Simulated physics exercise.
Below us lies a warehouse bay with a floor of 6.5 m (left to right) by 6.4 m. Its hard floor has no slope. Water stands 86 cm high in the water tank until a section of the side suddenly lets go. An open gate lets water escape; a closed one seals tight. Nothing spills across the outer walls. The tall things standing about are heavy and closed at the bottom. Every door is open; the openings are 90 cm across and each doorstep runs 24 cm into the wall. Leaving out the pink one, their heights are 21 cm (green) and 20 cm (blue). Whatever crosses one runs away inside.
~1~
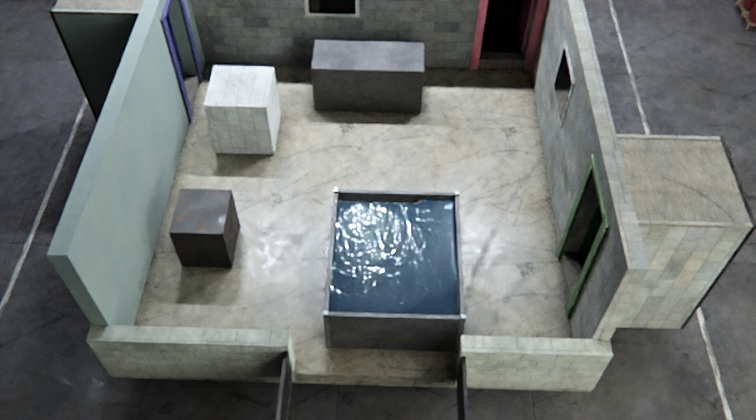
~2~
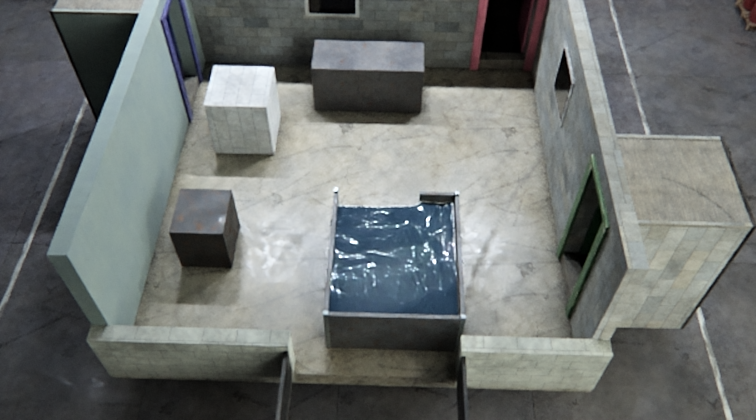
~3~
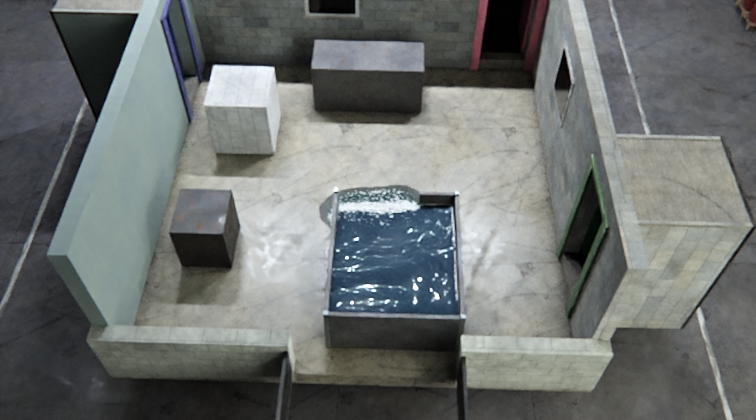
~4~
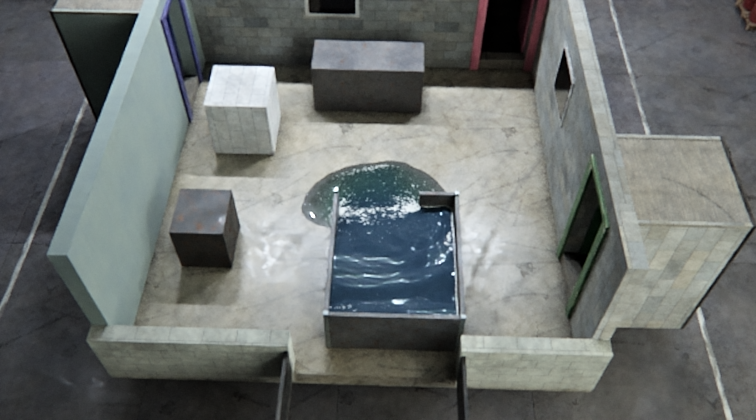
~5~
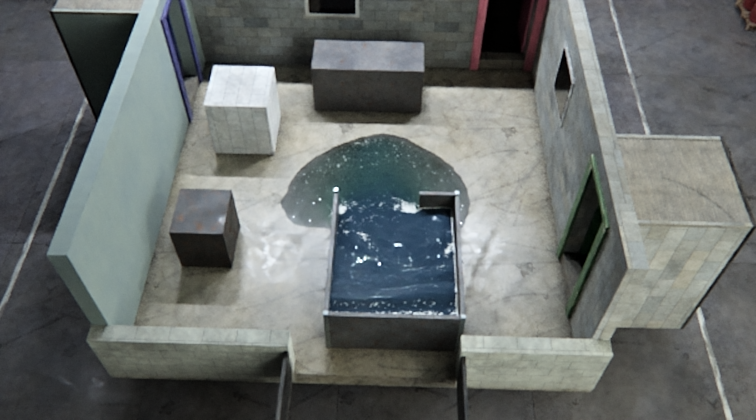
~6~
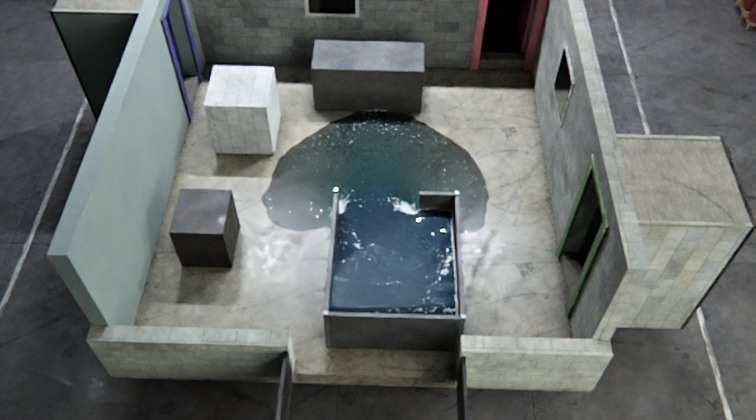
Dark blue water ripples in a grey tank at the front of a roofless, pale-floored room, seen from high above by a still camera. A white block and a dark one stand on the left, a long grey block at the back, with blue, pink and green doorways around. The water pours out through the tank's far side and spreads in a widening greenish fan toward the long block.
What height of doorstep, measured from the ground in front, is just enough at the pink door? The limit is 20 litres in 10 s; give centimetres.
About 21 cm.
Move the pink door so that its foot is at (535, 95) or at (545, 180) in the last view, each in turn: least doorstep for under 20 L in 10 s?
About 24 and 8.5 cm.
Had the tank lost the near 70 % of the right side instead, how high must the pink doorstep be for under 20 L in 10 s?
Some 24 cm.
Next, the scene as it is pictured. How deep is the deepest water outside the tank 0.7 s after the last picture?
About 44 cm.
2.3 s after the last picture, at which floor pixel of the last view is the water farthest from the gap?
Around (205, 65).
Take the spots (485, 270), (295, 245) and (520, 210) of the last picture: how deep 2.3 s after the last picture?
In that order: 0, 0 and 0 cm.
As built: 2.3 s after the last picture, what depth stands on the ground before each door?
In cm: Green 0, pink 27, blue 15.
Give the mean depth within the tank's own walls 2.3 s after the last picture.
About 29 cm.
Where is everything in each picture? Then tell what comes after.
In the first frame, the water tank at (395, 253) is whole and still, 86 cm deep; the pink door at (508, 28) is dry.
In the second frame, water pours out on the far side and has run 0.3 m, to a hidden place; about 7 cm deep outside, 86 cm at the back.
In the third frame, the front is at (378, 190), 0.8 m from the gap on the far side; 1.2 m2 of floor is wet, 86 cm left at the back.
In the fourth frame, the gap is on the far side, the front 1.4 m out at (390, 164); the back of the water tank holds 84 cm.
In the fifth frame, water pours out on the far side and has run 2.1 m, to (384, 137); about 7 cm deep outside, 75 cm at the back.
In the sixth frame, the front is at (362, 113), 2.7 m from the gap on the far side; 7.1 m2 of floor is wet, 73 cm left at the back; 2.3 m in a straight line remain to the pink door at (508, 28).
Then, 0.7 s after the last picture water covers 35 % of the floor, deepest (44 cm) near (355, 120); it has not reached the pink door.
Then, 2.3 s after the last picture water covers 55 % of the floor, deepest (30 cm) near (534, 91); 27 cm at the pink door, 7 litres in over its 23 cm doorstep.
Then, 9.3 s after the last picture water covers 100 % of the floor, deepest (15 cm) near (541, 280); 9 cm at the pink door, 12 litres in over its 23 cm doorstep.
At the pink door as built, the water peaked near 28 cm, 2.1 s after the last picture.
With a doorstep of 18.5 cm, 32 litres would have come in within the 10 s; with 25 cm, 8 litres. So under 20 litres takes about 21 cm.
